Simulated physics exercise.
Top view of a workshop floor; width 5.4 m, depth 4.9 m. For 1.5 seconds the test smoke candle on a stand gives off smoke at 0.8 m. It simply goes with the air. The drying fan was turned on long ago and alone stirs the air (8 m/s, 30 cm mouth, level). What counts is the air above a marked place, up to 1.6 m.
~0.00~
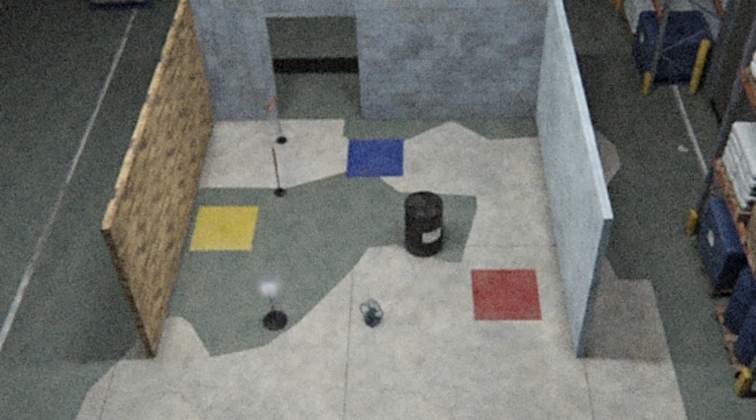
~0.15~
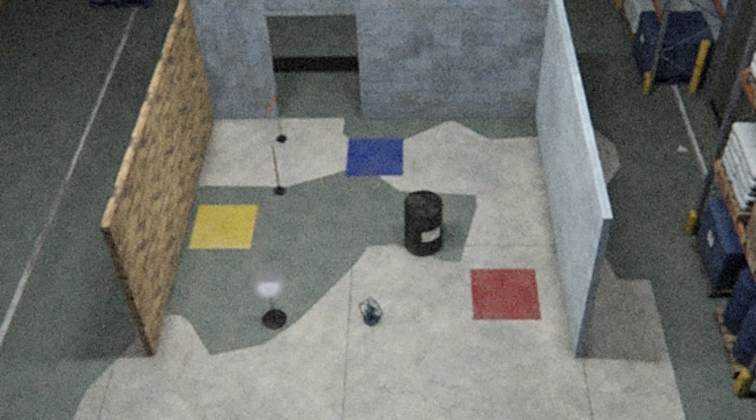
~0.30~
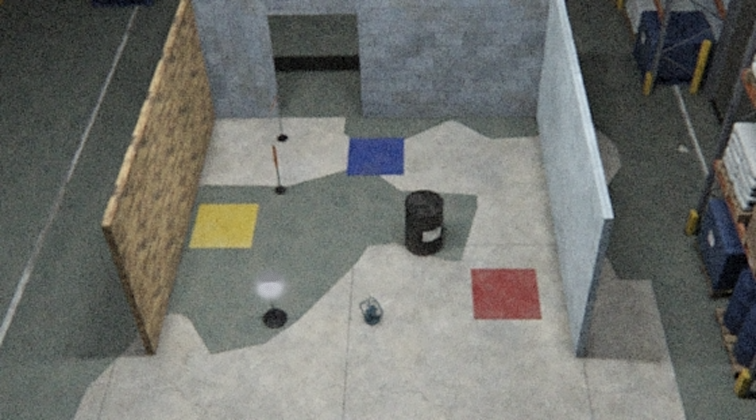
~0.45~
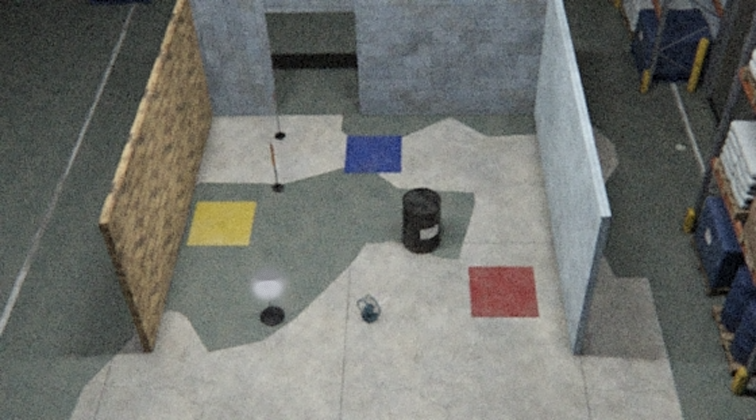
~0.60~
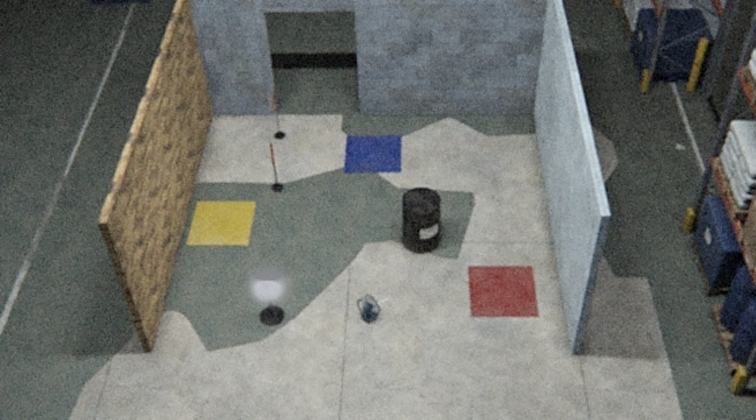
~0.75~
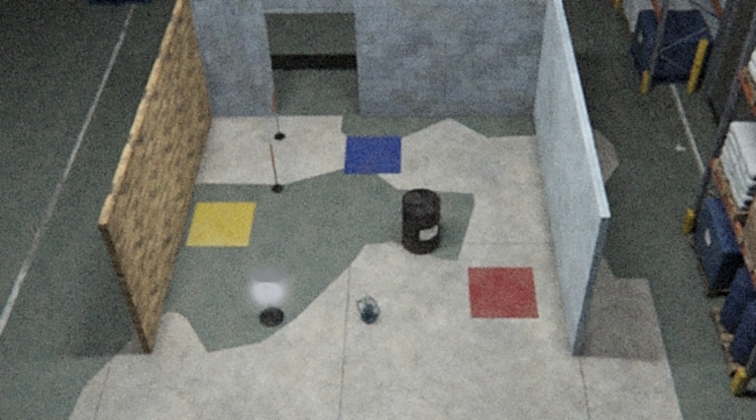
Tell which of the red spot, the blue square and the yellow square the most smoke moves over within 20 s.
The most goes over red.
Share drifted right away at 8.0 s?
About 10 %.
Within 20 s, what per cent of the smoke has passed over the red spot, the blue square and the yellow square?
30 % red, 2 % blue, 5 % yellow, roughly.
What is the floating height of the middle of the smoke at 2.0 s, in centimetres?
60 cm.
By 2.0 s we count, 0 % has passed over the blue square, 0 % over the red spot and 0 % over the yellow square, with 100 % still about or yet to come, and the middle of the rest is near (271, 295).
By 4.0 s we count, 0 % has passed over the blue square, 2 % over the red spot and 0 % over the yellow square, with 100 % still about or yet to come, and the middle of the rest is near (287, 313).
By 8.0 s we count, 0 % has passed over the blue square, 16 % over the red spot and 0 % over the yellow square, with 88 % still about or yet to come, and the middle of the rest is near (332, 299).
By 20.0 s we count, 2 % has passed over the blue square, 26 % over the red spot and 5 % over the yellow square, with 27 % still about or yet to come, and the middle of the rest is near (230, 230).
